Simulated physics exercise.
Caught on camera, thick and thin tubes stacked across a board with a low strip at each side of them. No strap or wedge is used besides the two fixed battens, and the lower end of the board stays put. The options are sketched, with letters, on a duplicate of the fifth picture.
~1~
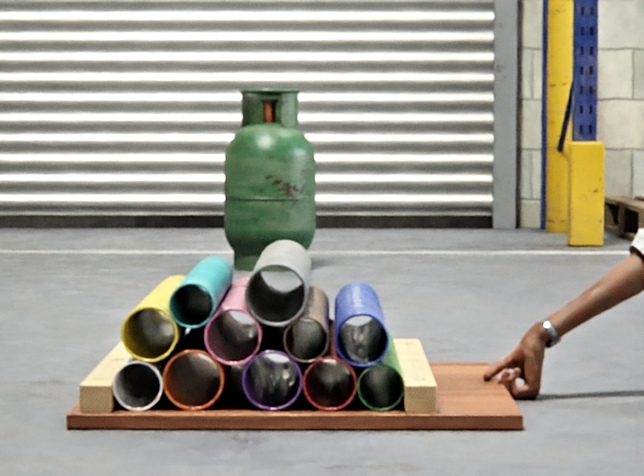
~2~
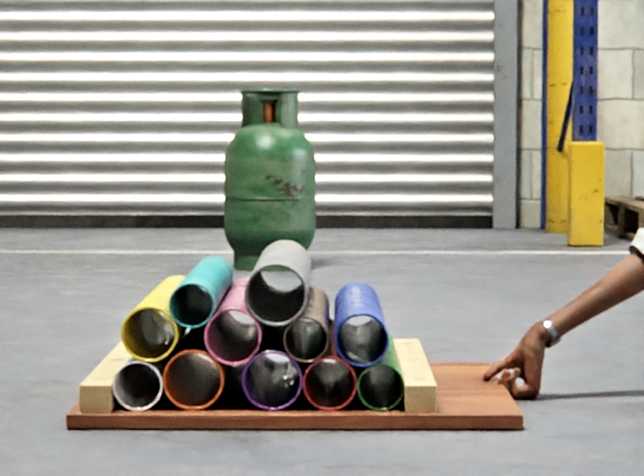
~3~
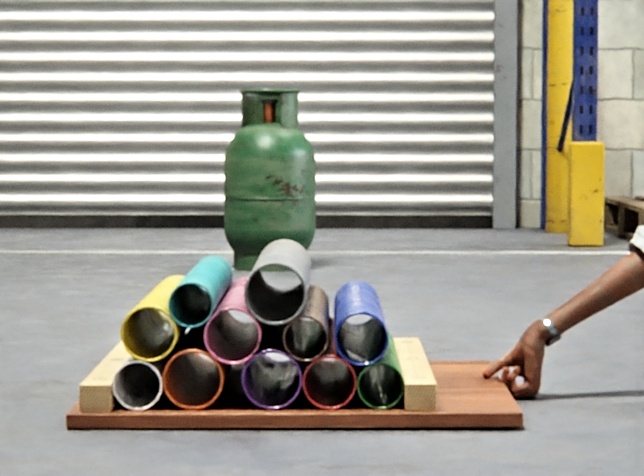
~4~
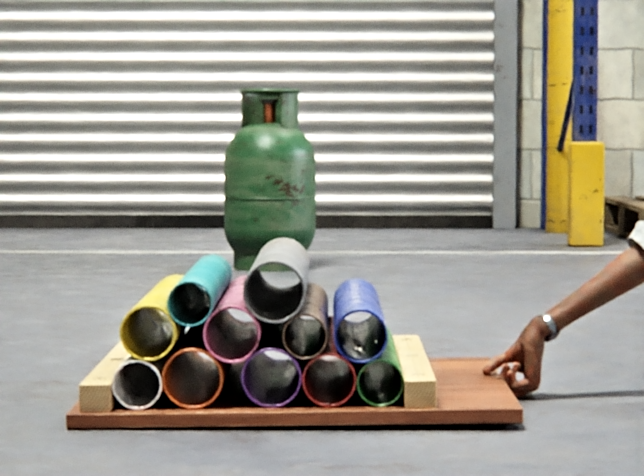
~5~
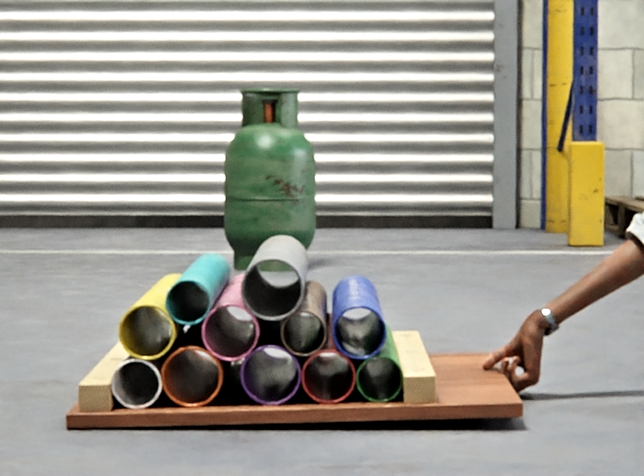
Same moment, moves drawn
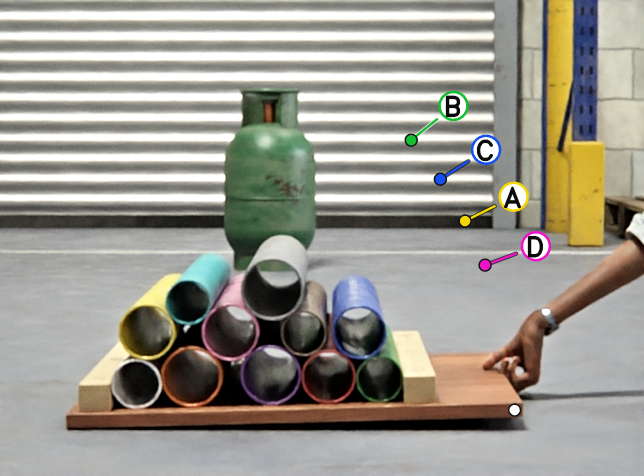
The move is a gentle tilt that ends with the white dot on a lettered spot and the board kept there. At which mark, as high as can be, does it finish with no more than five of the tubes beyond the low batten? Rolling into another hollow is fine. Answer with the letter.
Up to C.
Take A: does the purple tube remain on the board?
The purple tube: Yes.
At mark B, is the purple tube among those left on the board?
Yes.
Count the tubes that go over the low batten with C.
It comes to four.
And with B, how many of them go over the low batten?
The count is six.
On the marked copy, A at (465, 221); B at (412, 140); C at (440, 179); D at (485, 265); the white dot at (515, 410).
Following C. Soon after the start, board at 19°.
Later, board at 33°.
In the end, board at 33°, four over the low batten (yellow, pink, turquoise, grey).
As for the rest, A four over the low batten (yellow, pink, turquoise, grey); B six over the low batten; D two over the low batten (yellow, turquoise).
